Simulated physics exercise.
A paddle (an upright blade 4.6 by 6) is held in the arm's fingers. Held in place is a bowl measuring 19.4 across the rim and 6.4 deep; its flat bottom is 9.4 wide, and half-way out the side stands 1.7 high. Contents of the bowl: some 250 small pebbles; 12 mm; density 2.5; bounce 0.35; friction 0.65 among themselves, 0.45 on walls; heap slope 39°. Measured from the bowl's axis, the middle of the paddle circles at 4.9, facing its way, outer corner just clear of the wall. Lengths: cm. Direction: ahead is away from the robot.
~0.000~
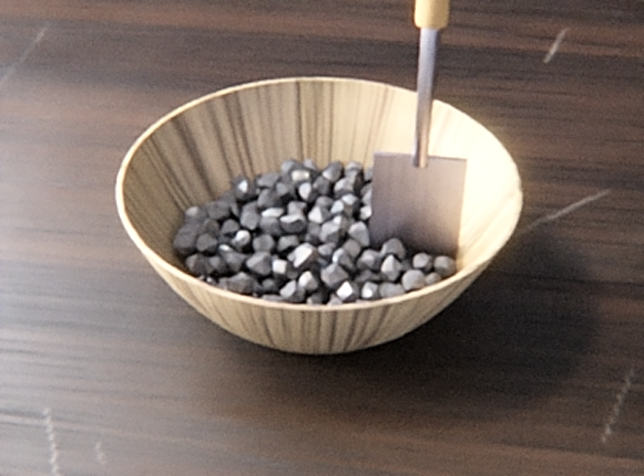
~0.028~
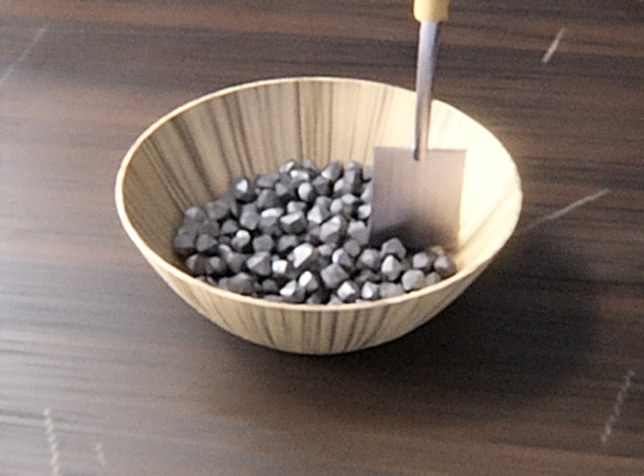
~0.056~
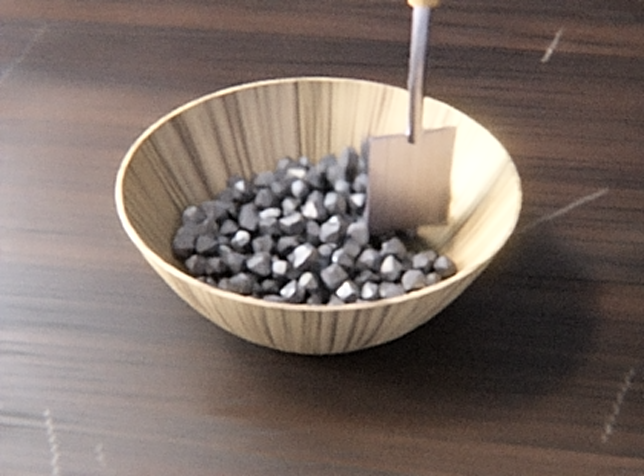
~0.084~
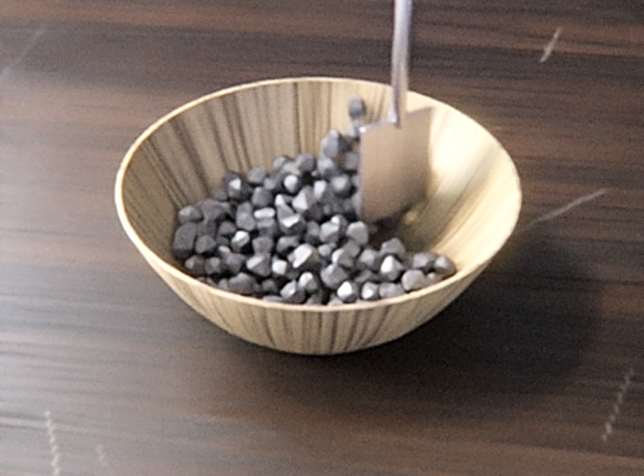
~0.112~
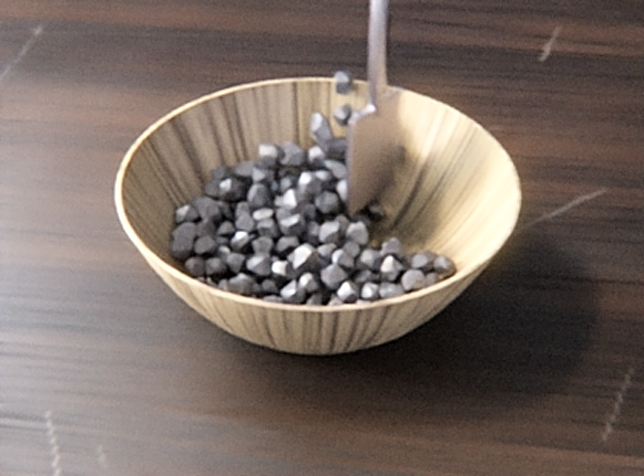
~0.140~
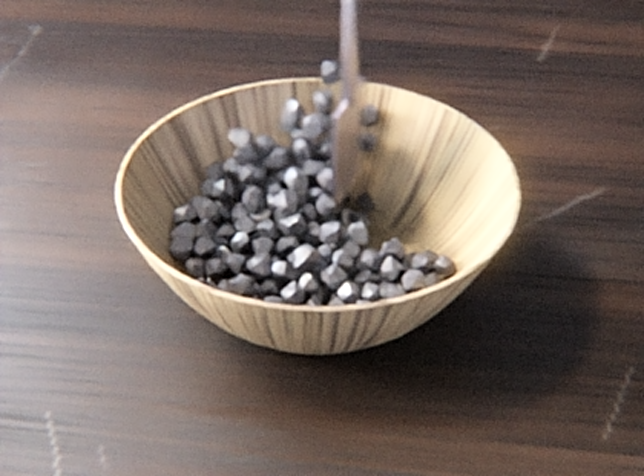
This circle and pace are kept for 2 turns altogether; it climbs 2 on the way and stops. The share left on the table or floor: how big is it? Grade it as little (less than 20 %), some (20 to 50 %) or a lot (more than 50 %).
Grade: Little, less than 20 %.
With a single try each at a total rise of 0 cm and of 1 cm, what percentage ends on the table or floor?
It comes to about 25 per cent and about 20 per cent.
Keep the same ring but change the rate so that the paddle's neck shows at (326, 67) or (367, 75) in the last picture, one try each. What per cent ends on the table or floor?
It comes to close to 15 per cent and close to 5 per cent.
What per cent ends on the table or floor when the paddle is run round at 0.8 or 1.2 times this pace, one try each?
Some 5 and 10 per cent.
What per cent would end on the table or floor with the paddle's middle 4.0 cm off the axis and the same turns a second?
That would come to roughly 5 percent.
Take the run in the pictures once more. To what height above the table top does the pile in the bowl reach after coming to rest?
Height: Roughly 5.0 cm.
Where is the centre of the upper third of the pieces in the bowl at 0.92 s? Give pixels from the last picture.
Somewhere around (253, 233), I think.
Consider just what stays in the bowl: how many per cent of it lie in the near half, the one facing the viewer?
Roughly 50 percent of it.
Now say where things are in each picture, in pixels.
The first frame shows paddle neck at (423, 129), 0° round; upper third of the load around (314, 233), from x 185 to 445, top at y 170; 248 in the bowl.
The second frame shows paddle neck at (423, 122), 6° round; upper third of the load around (317, 229), from x 185 to 445, top at y 170.
The third frame shows paddle neck at (416, 106), 23° round; upper third of the load around (315, 219), from x 185 to 445, top at y 150.
The fourth frame shows paddle neck at (400, 91), 41° round; upper third of the load around (316, 213), from x 185 to 445, top at y 110.
The fifth frame shows paddle neck at (377, 79), 60° round; upper third of the load around (311, 198), from x 185 to 445, top at y 85.
The sixth frame shows paddle neck at (350, 71), 78° round; upper third of the load around (294, 193), from x 180 to 445, top at y 75; 248 in the bowl.
By 0.53 s, 329° round, highest piece 9 above the table; 226 in the bowl, 13 on the table or floor, 9 in flight or on the tool.
By 0.92 s, 221° round, highest piece 7 above the table; 216 in the bowl, 32 on the table or floor.
By 1.31 s, 0° round, highest piece 5 above the table; 216 in the bowl, 32 on the table or floor.
By 2.01 s, 0° round, highest piece 5 above the table; 216 in the bowl, 32 on the table or floor.
Final count, 216 in the bowl, 32 on the table or floor. That is 13 % on the table or floor.
